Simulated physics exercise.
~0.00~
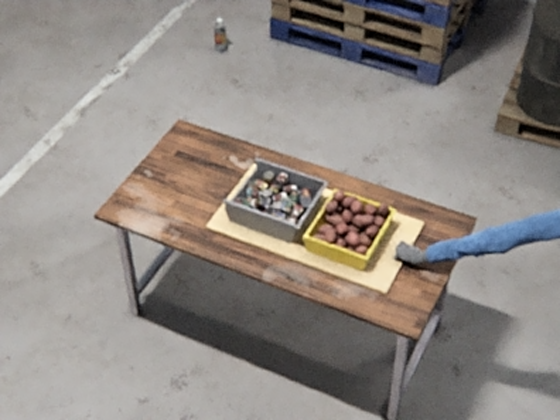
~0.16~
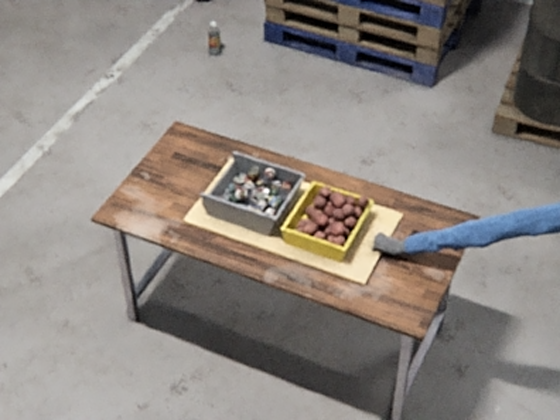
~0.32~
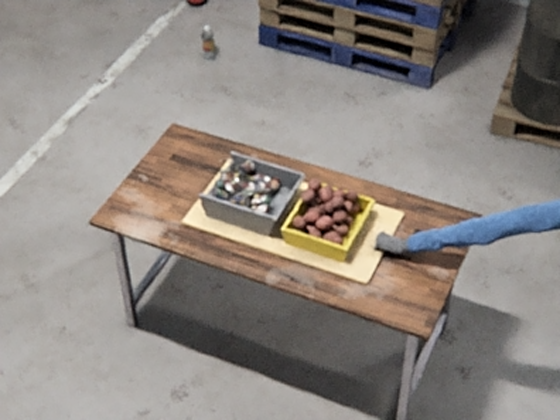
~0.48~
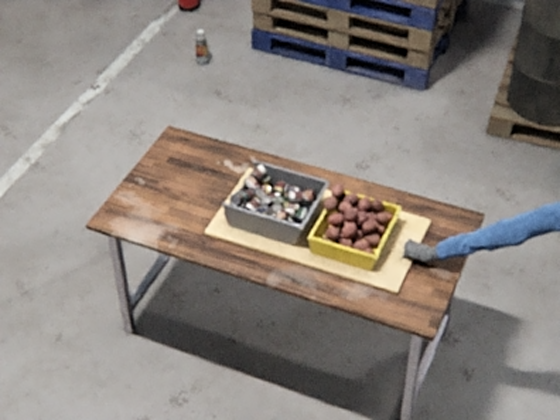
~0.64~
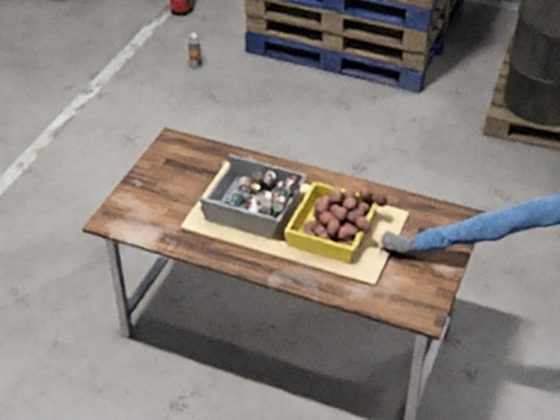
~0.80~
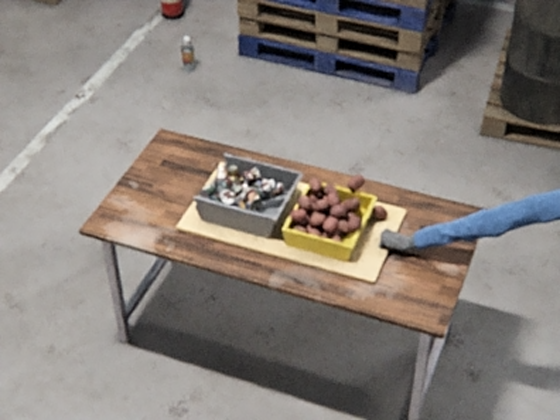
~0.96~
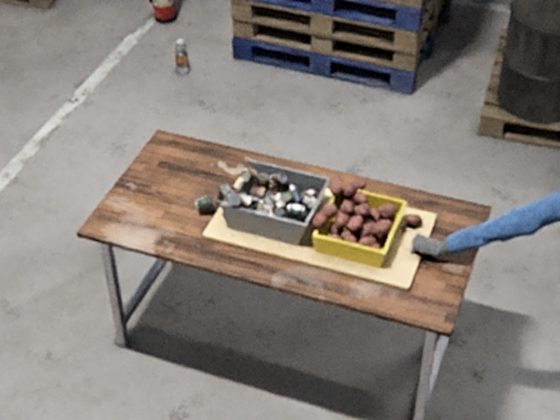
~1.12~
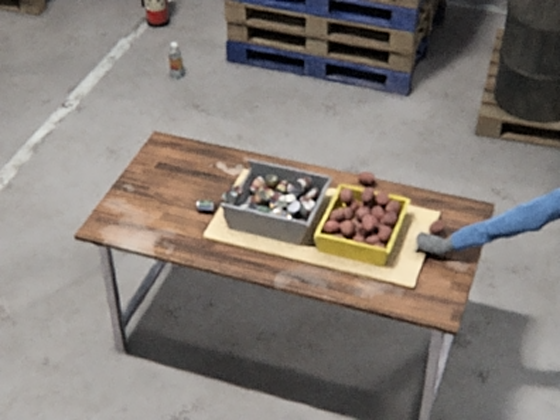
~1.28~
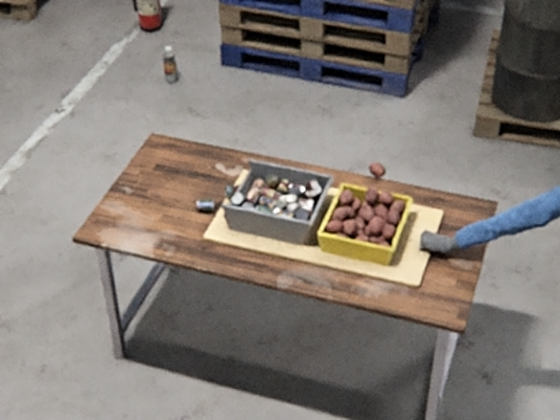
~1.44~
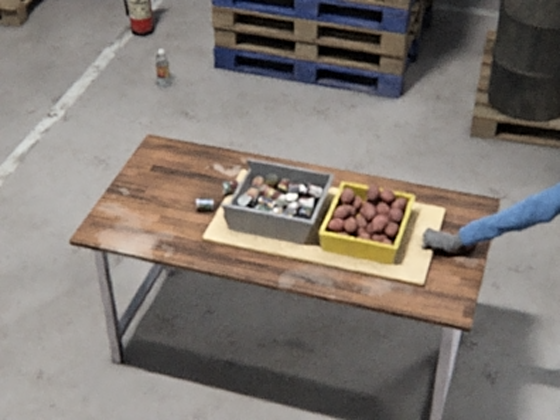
On a wooden table, a gloved hand shakes two trays, spilling tins left and potatoes right.
